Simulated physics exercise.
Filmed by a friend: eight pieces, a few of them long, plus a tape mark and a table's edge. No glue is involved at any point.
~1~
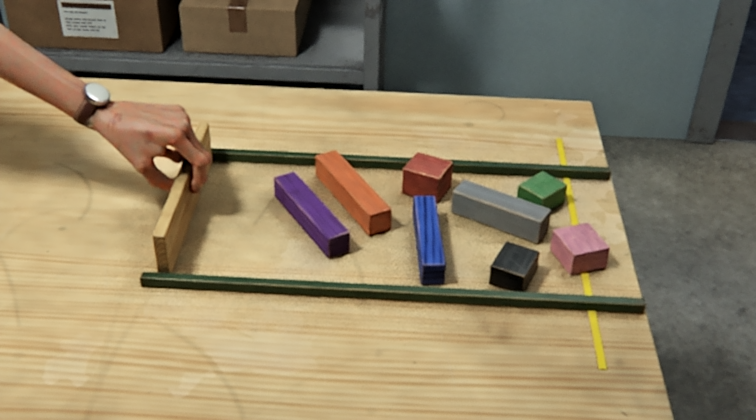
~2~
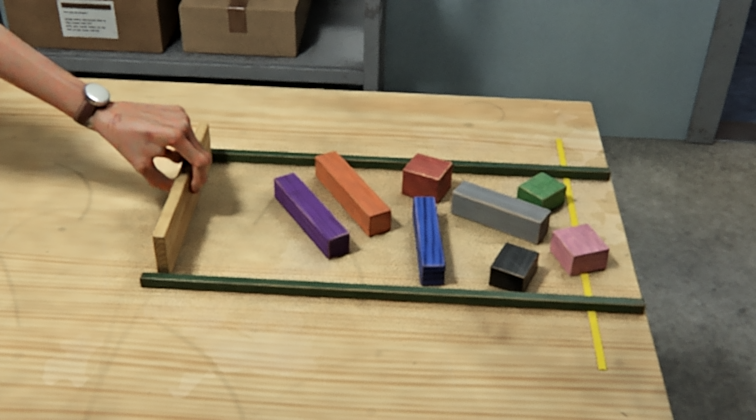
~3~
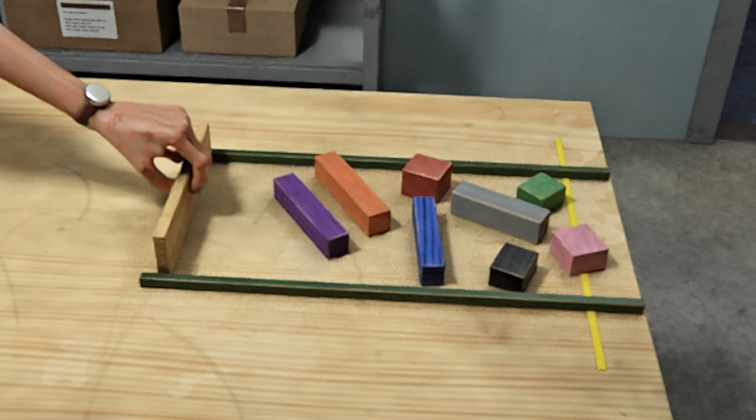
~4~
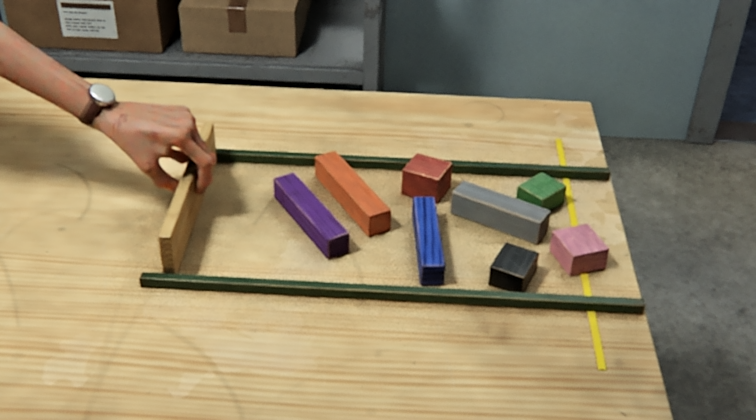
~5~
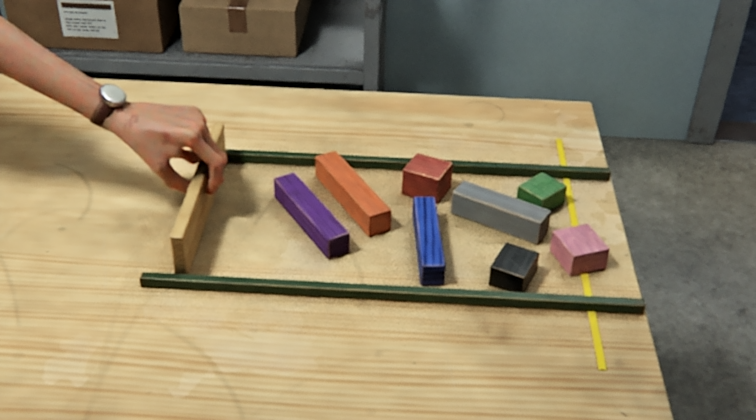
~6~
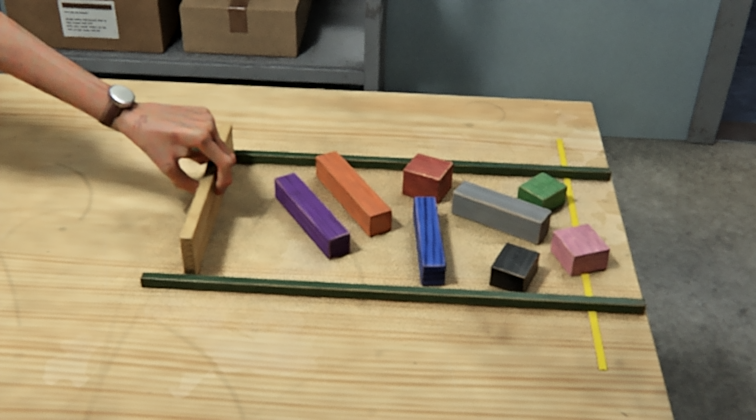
At the start, a hand with a wristwatch holds a wooden board upright at the left end of two dark green rails, with eight coloured blocks lying still between it and a yellow tape line. The hand then slides the board slightly right, touching none of the blocks.
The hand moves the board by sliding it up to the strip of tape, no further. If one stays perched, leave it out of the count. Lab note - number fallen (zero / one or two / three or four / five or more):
Watch it: Lots of them - five or more - go plunging down.
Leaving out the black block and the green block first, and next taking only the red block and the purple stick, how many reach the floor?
The first removal gives 3, the second gives 2.
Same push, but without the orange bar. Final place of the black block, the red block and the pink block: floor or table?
Black block: Is gone; red block: Is still there; pink block: Is gone.
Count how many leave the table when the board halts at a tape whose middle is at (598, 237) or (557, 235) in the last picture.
Down on the floor: 7 and 3.
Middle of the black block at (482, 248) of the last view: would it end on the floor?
As for the black block, it topples off.
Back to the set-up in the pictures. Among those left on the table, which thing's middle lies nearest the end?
Blue stick.
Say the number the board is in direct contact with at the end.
In contact: 1.
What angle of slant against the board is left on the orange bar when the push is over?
Angle: Around 0°.
Early on, none off yet; pink block at rest near (580, 250); green block at rest near (542, 194); black block at rest near (515, 269).
A while later, none off yet; pink block travelled a little near (595, 260); green block travelled about its own width near (567, 199); black block travelled a little near (536, 274).
Finally, the number that fall off is five or more; lost, red block, grey stick, black block, green block and pink block.
